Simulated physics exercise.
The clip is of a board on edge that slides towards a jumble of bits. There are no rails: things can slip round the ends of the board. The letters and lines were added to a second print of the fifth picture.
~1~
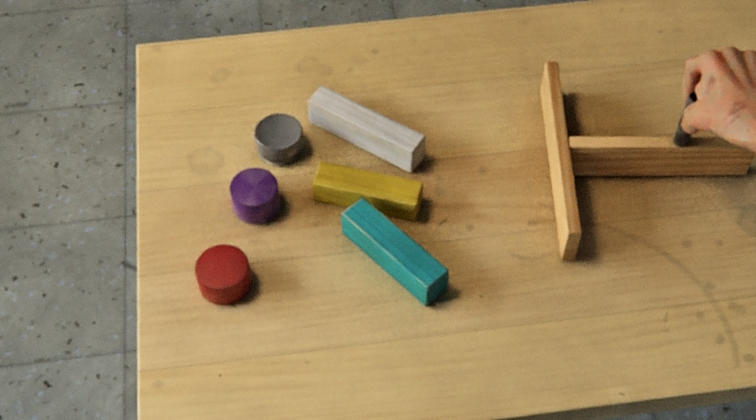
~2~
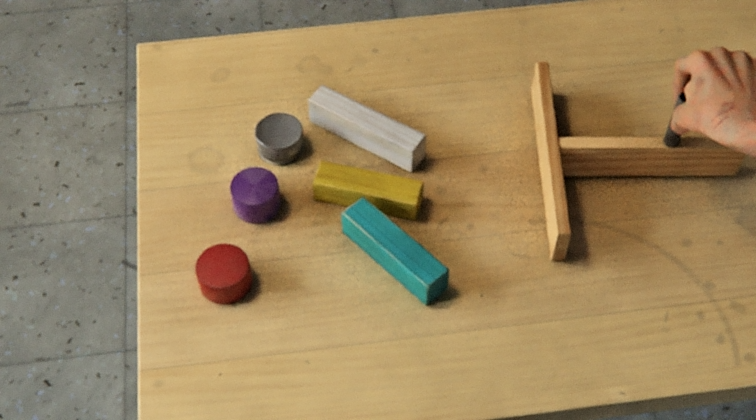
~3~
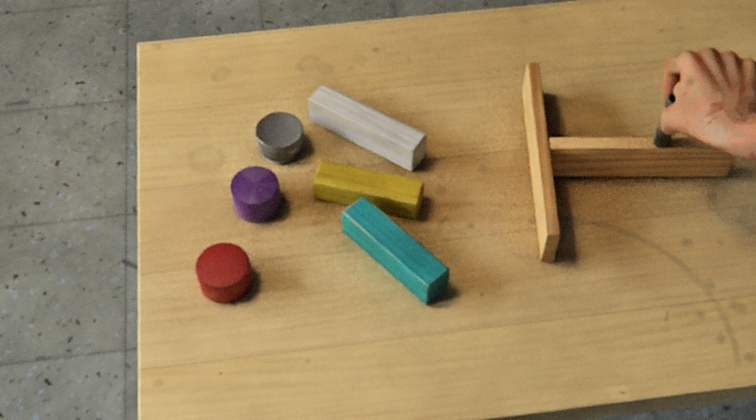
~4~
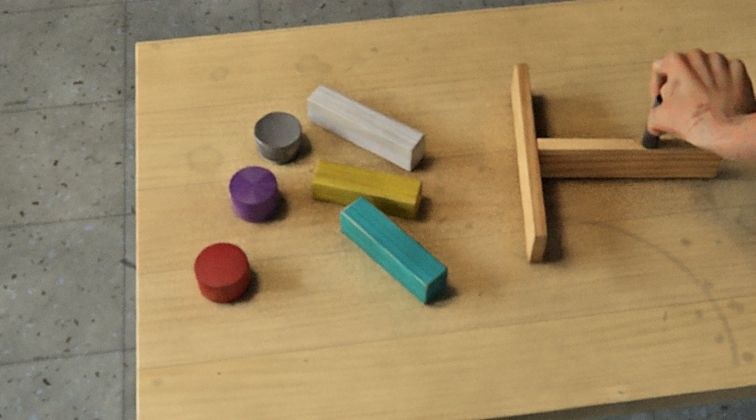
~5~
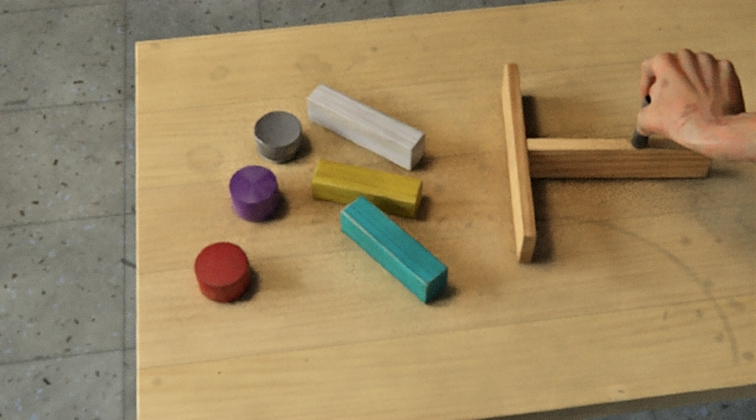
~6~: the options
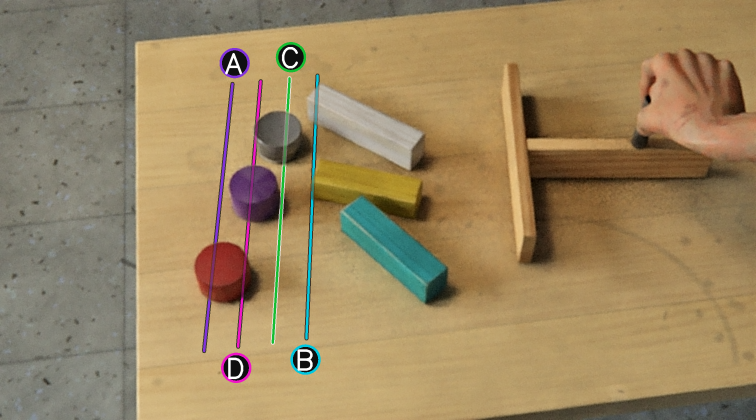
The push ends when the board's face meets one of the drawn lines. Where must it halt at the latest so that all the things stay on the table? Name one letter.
Line A.
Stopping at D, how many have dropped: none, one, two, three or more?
By then, none.
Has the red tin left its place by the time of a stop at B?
By then, no.
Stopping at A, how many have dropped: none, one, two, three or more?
By then, none.
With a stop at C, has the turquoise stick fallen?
No.
On the marked copy, A at (219, 205); B at (312, 195); C at (282, 198); D at (250, 202).
With A. Early on, board (414, 155); white stick (349, 124); turquoise stick (382, 255).
Further on, board (306, 167); purple tin (226, 204); yellow stick (252, 179).
At the end, board (220, 176); red tin (150, 275); purple tin (158, 229); nothing has fallen.
As for the rest, B is safe but short; C is safe but short; D is safe but short.
